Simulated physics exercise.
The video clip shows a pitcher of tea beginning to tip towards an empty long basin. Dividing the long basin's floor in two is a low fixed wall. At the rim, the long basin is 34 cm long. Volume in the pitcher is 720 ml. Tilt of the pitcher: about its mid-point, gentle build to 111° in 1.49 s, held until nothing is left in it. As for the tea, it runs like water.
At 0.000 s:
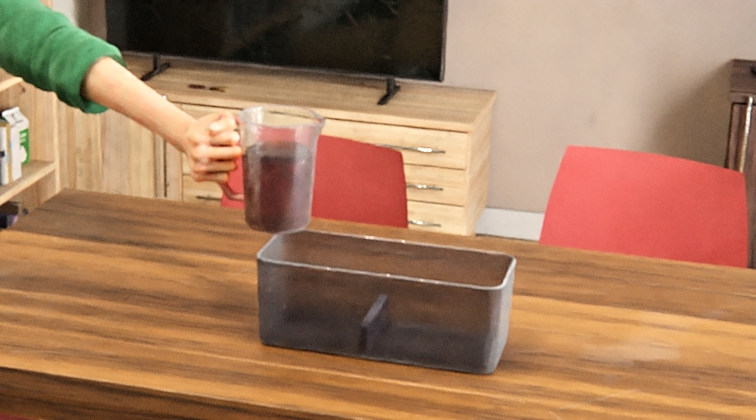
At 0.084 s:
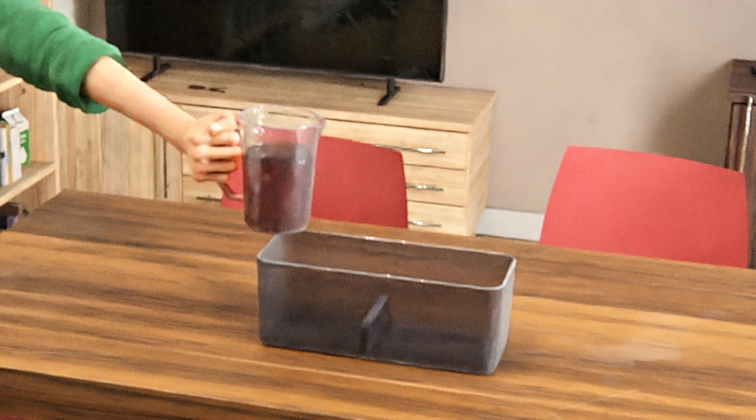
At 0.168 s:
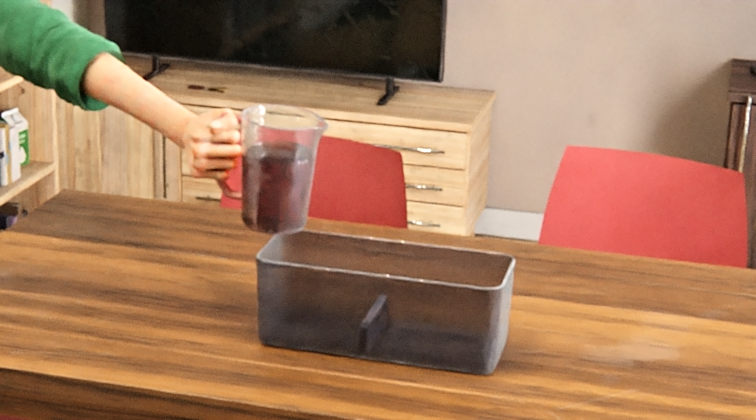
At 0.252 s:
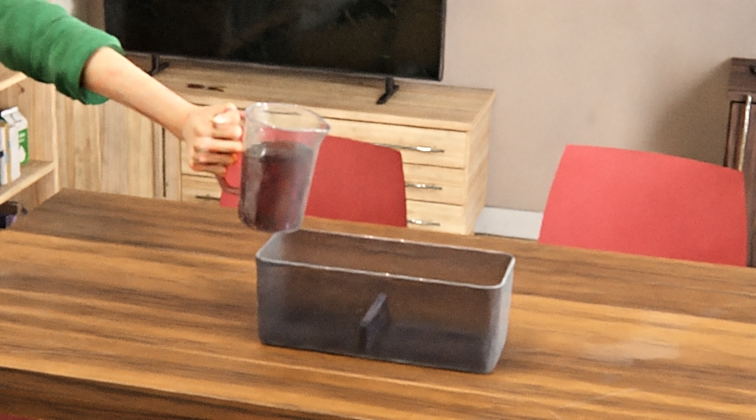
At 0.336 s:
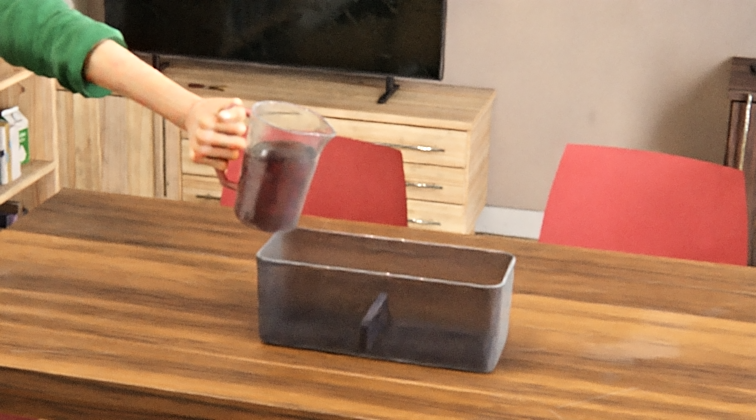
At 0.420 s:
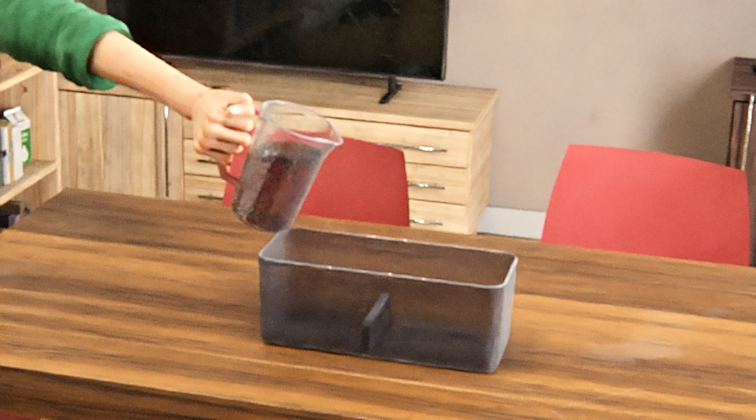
At the start, a hand in a green sleeve holds a clear pitcher of dark liquid upright above the left end of an empty, long, dark see-through basin on a wooden table. The hand then slowly tilts the pitcher to the right, leaving it moderately slanted, with the liquid still inside.
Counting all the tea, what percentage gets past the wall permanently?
The share past the wall is about 59 per cent.
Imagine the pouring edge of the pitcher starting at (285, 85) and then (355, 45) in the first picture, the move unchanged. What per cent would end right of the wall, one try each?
Result: 10 per cent, then 90 per cent.
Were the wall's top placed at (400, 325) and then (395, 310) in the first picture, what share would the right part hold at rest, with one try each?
It comes to 20 per cent, and then 5 per cent.
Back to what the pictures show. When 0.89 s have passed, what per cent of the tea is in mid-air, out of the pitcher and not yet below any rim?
It comes to about 8 percent.
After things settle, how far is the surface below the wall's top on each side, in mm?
Close to 28 mm left and close to 24 mm right.
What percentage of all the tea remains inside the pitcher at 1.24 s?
About 32 % is still there.
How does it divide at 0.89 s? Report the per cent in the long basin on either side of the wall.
I'd say some 1 on the left and some 1 on the right.
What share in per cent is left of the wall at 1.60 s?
Roughly 38 in a hundred.
By 0.89 s the tilt is 72° and 90 per cent is still to pour, 1 is left of the wall and 1 right of it.
By 1.24 s the tilt is 103° and 31 per cent is still to pour, 13 is left of the wall and 44 right of it.
By 1.60 s the tilt is 111° and 1 per cent is still to pour, 39 is left of the wall and 60 right of it.
By 1.99 s the tilt is 111° and 0 per cent is still to pour, 40 is left of the wall and 59 right of it.
At rest 40 per cent lies left of the wall, 59 right of it and 0 outside.
